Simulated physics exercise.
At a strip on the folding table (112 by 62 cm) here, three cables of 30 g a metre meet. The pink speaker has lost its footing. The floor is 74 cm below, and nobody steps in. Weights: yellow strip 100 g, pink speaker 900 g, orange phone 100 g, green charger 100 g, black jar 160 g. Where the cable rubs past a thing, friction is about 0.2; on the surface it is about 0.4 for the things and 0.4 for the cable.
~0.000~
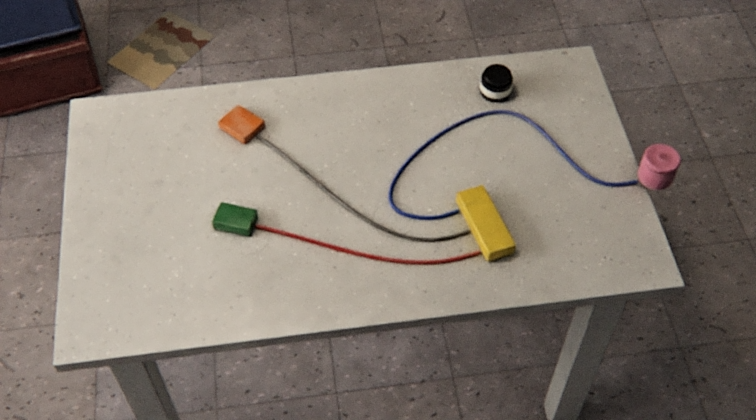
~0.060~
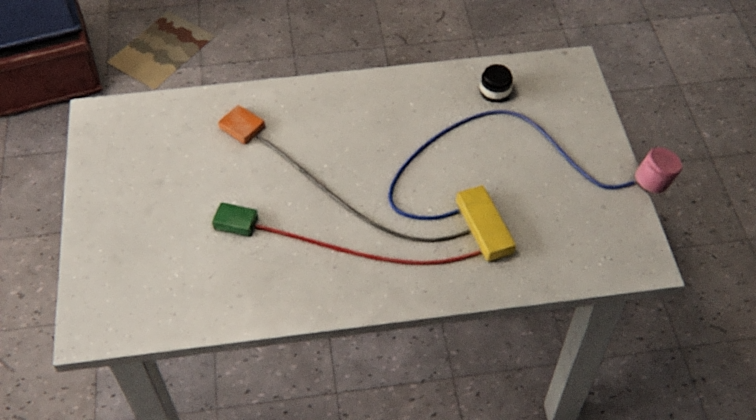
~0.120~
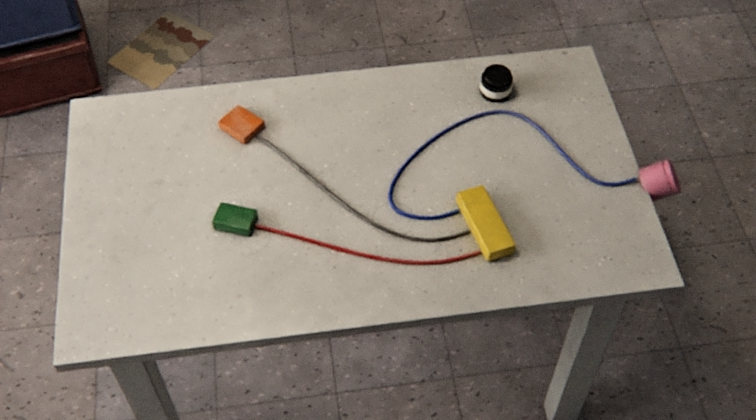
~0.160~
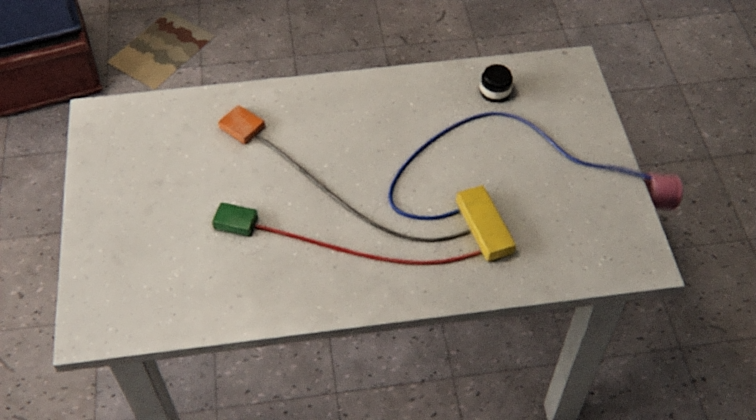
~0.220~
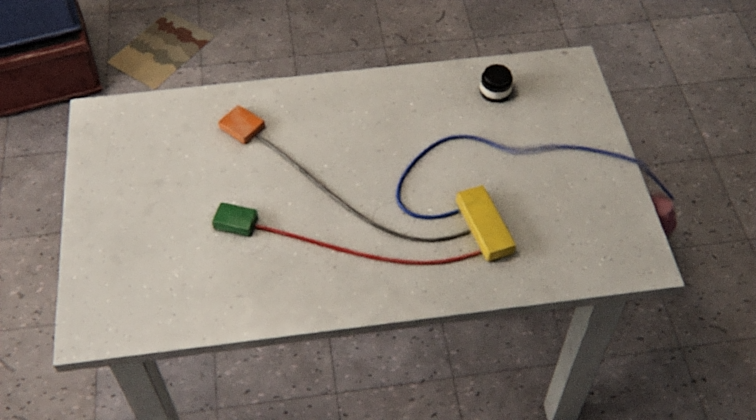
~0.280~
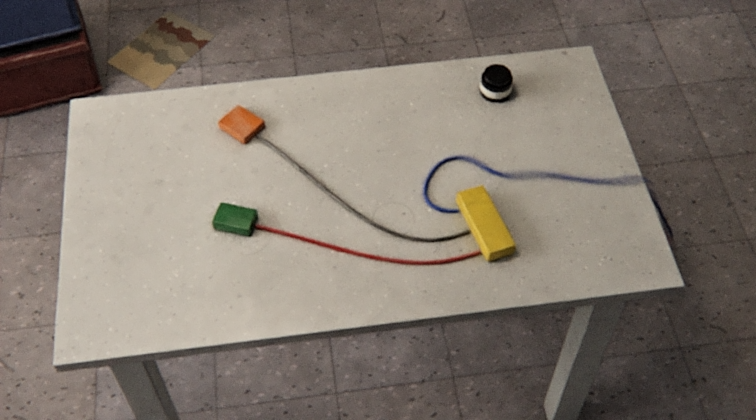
At first, a pink cylinder sits at the right edge of a pale table, joined by a looping blue cable to a yellow block. The cylinder tips over the edge and drops out of sight, dragging the blue cable rightward and shrinking its loop, while the orange, green and black objects stay still.
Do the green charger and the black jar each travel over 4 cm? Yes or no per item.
Green charger - yes, black jar - no.
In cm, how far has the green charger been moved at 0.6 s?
Roughly 11 cm.
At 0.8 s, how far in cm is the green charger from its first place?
The shift amounts to about 24 centimetres.
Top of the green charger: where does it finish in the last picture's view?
You'll find it close to (366, 197) in the last picture.
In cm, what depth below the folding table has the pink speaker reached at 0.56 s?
70 cm.
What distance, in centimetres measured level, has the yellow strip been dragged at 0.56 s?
It sits roughly 20 cm from where it started, seen from above.
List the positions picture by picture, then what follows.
The first picture shows green charger (234, 215); black jar (498, 73); blue cable runs through (418, 217) (404, 166) (466, 120) (536, 126) (589, 177).
The second picture shows pink speaker (663, 160); blue cable runs through (418, 217) (466, 120) (589, 177).
The third picture shows pink speaker (660, 181); blue cable runs through (418, 217) (466, 120) (589, 177).
The fourth picture shows pink speaker (661, 192); blue cable runs through (418, 217) (466, 120) (602, 167).
The fifth picture shows pink speaker (658, 216); blue cable runs through (418, 216) (489, 142) (644, 168).
The sixth picture shows green charger (234, 215); black jar (498, 73); blue cable runs through (425, 195) (474, 161) (560, 176) (641, 178).
At 0.6 s, the strip's end of the blue cable at (565, 154); green charger 11 cm off its start, yellow strip 19 cm off its start, orange phone 14 cm off its start.
At 0.8 s, the strip's end of the blue cable at (610, 119); green charger 25 cm off its start, yellow strip 32 cm off its start, orange phone 21 cm off its start.
At 1.1 s, the strip's end of the blue cable at (614, 119); green charger 25 cm off its start at (366, 197), yellow strip 33 cm off its start at (608, 143), orange phone 22 cm off its start at (340, 153).
At 1.4 s, the strip's end of the blue cable at (614, 119); green charger 25 cm off its start, yellow strip 33 cm off its start, orange phone 22 cm off its start.
At 2.6 s, the strip's end of the blue cable at (613, 119); green charger 25 cm off its start at (366, 197), black jar 0 cm off its start at (498, 73), yellow strip 33 cm off its start at (608, 142), orange phone 22 cm off its start at (340, 153).
